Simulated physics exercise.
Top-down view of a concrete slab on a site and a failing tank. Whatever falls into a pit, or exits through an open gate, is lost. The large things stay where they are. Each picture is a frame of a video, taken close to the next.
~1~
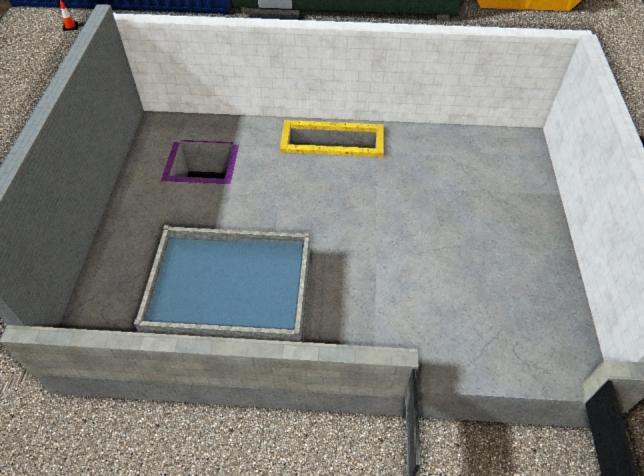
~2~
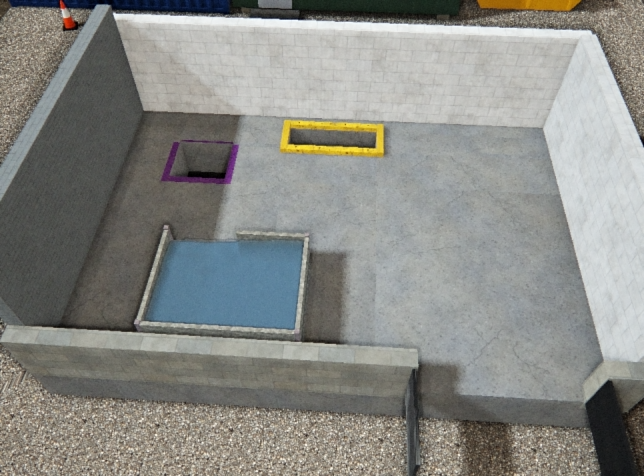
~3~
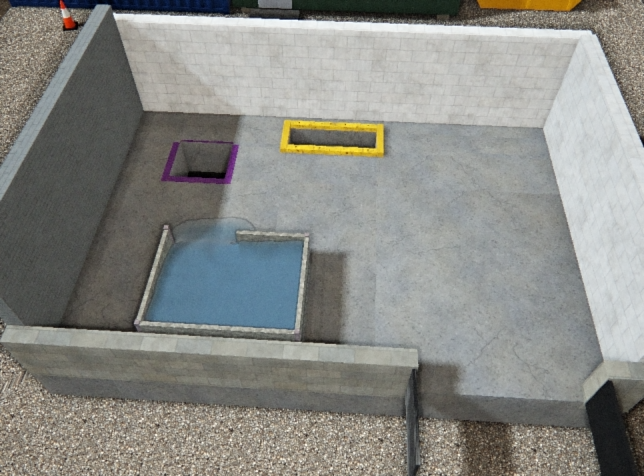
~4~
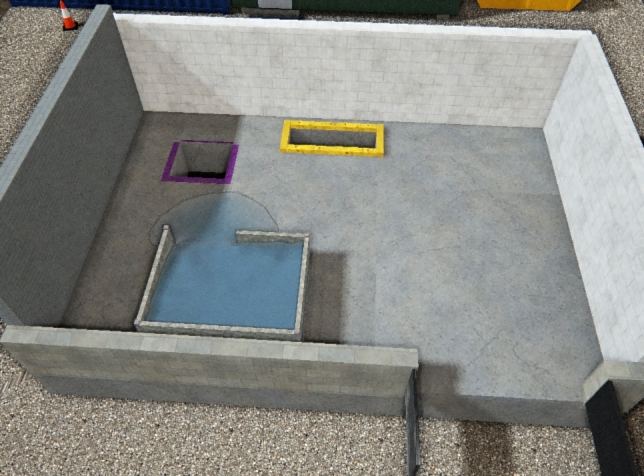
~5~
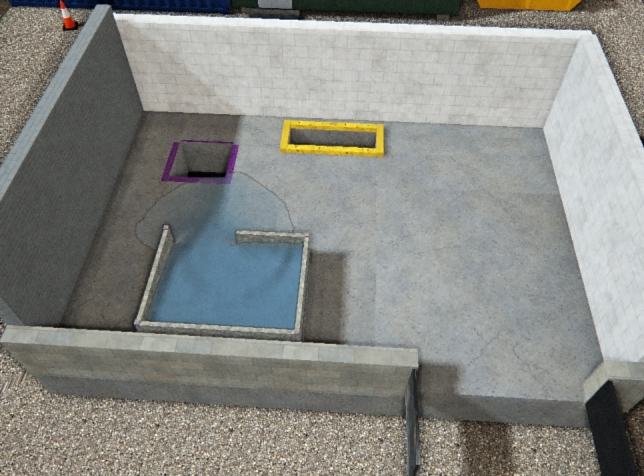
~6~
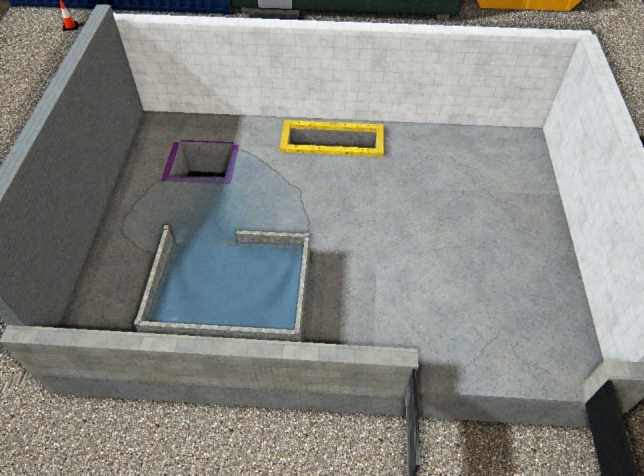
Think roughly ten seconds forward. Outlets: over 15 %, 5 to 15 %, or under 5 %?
The gate is left holding a tiny amount - below five per cent; the yellow pit is left holding a tiny amount - below five per cent; the purple pit is left holding a hefty amount - past fifteen per cent.
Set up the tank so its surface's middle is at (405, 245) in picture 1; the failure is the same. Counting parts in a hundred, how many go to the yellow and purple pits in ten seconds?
I'd say yellow gets 20 % and purple gets 15 %.
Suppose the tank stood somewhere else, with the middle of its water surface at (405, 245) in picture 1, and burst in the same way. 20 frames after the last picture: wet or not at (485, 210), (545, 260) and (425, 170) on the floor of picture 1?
Spot one unwetted, spot two unwetted, spot three wetted.
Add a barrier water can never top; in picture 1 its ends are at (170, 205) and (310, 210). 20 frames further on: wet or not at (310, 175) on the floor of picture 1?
Waterless.
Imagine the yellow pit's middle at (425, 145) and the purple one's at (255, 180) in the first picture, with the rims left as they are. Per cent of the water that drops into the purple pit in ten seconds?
Purple: About 40 %.
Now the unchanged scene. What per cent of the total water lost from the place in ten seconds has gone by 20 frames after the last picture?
Around 45 percent.
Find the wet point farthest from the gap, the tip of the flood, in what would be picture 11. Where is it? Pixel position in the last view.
I'd go with roughly (281, 121).
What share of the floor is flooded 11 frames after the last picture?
Close to 25 in a hundred, I think.
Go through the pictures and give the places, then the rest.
The open tank at (228, 280) is whole and still, in the first frame.
Water pours out on the open tank's far side and has run to a hidden place, in the second frame.
The front is at (245, 224), out from the gap on the open tank's far side, in the third frame.
Water pours out on the open tank's far side and has run to (237, 197), in the fourth frame.
The front is at (241, 176), out from the gap on the open tank's far side, in the fifth frame.
The front is at (242, 155), out from the gap on the open tank's far side, in the sixth frame.
A moment on, water covers 20 % of the floor; the gate 0 %, the yellow pit 0 %, the purple pit 7 %.
Next, water covers 25 % of the floor; the gate 0 %, the yellow pit 0 %, the purple pit 14 %.
Then, water covers 40 % of the floor; the gate 0 %, the yellow pit 1 %, the purple pit 23 %.
Later, water covers 50 % of the floor; the gate 0 %, the yellow pit 1 %, the purple pit 39 %.
In the end, water covers 65 % of the floor; the gate 0 %, the yellow pit 1 %, the purple pit 53 %.
